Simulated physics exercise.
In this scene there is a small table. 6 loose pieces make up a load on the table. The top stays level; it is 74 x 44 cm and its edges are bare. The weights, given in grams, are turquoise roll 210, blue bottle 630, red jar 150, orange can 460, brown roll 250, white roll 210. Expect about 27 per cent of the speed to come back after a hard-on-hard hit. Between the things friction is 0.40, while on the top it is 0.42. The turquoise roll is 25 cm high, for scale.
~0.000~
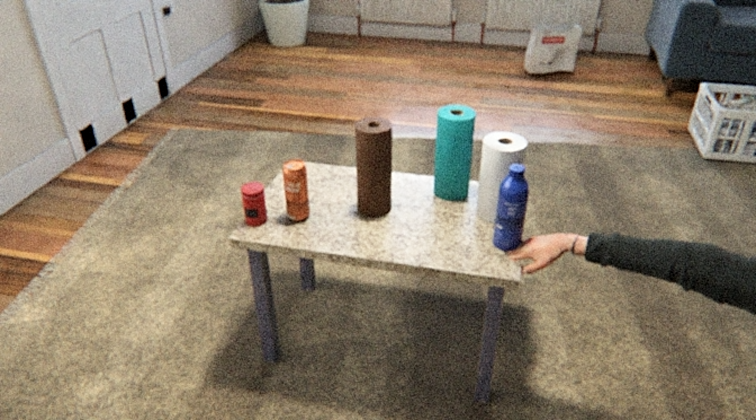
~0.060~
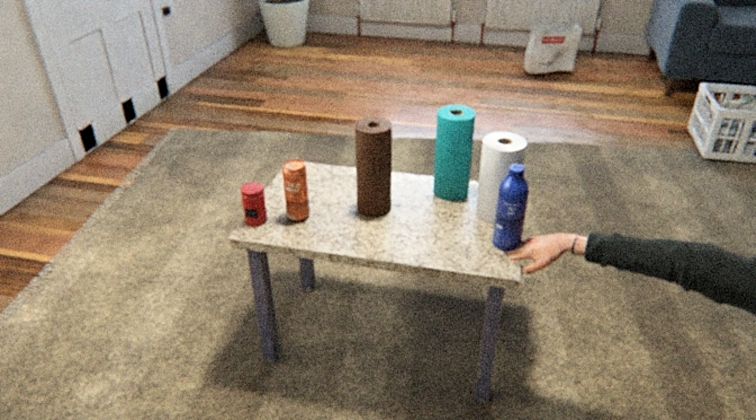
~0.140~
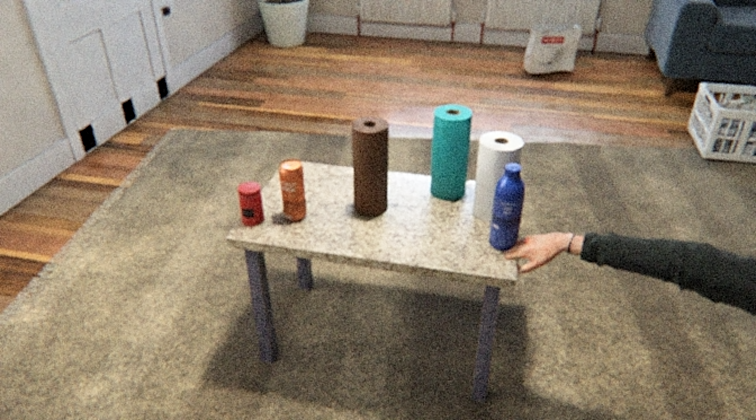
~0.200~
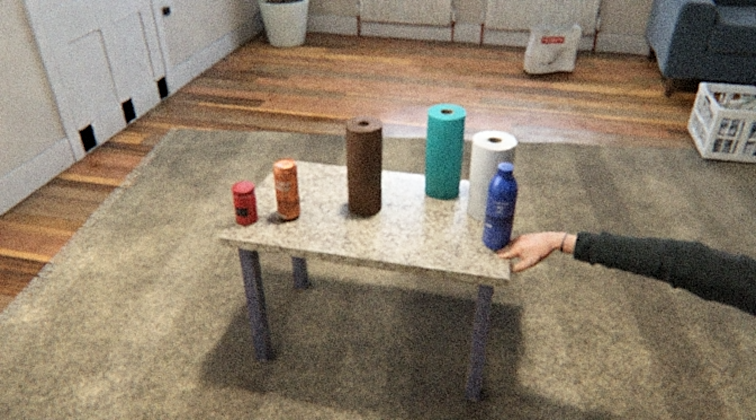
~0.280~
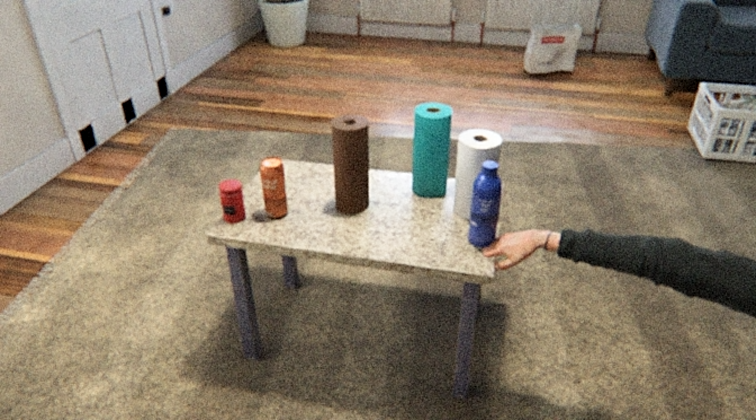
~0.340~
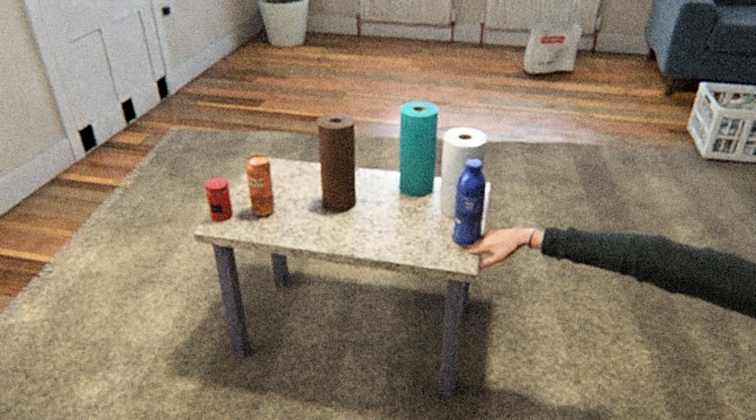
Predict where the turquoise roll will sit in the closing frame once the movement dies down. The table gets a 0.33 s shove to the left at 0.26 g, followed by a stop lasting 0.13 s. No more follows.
I would say around (378, 146).
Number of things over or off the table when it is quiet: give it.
4.
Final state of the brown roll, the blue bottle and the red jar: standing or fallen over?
Here's how it ends: The brown roll comes down, the blue bottle comes down, and the red jar comes down.
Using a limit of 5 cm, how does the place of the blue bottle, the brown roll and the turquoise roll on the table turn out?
First, the blue bottle is moved away; second, the brown roll is moved away; third, the turquoise roll stays in its position.
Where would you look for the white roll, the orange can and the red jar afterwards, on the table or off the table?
At the end the white roll remains on its base, the orange can leaves its base and the red jar leaves its base.
After 0.94 s, table 19 cm from its start; red jar now off the table; turquoise roll slid 2 cm near (378, 146); blue bottle on its side.
After 1.64 s, table 19 cm from its start; orange can now off the table; turquoise roll slid 2 cm near (378, 146); blue bottle on its side.
By the end (2.4 s), off the table, red jar and orange can; tipped over on the table, blue bottle and brown roll; the other 2 in place, give or take 5 cm. Seen from the same camera at the end, turquoise roll near (378, 146).
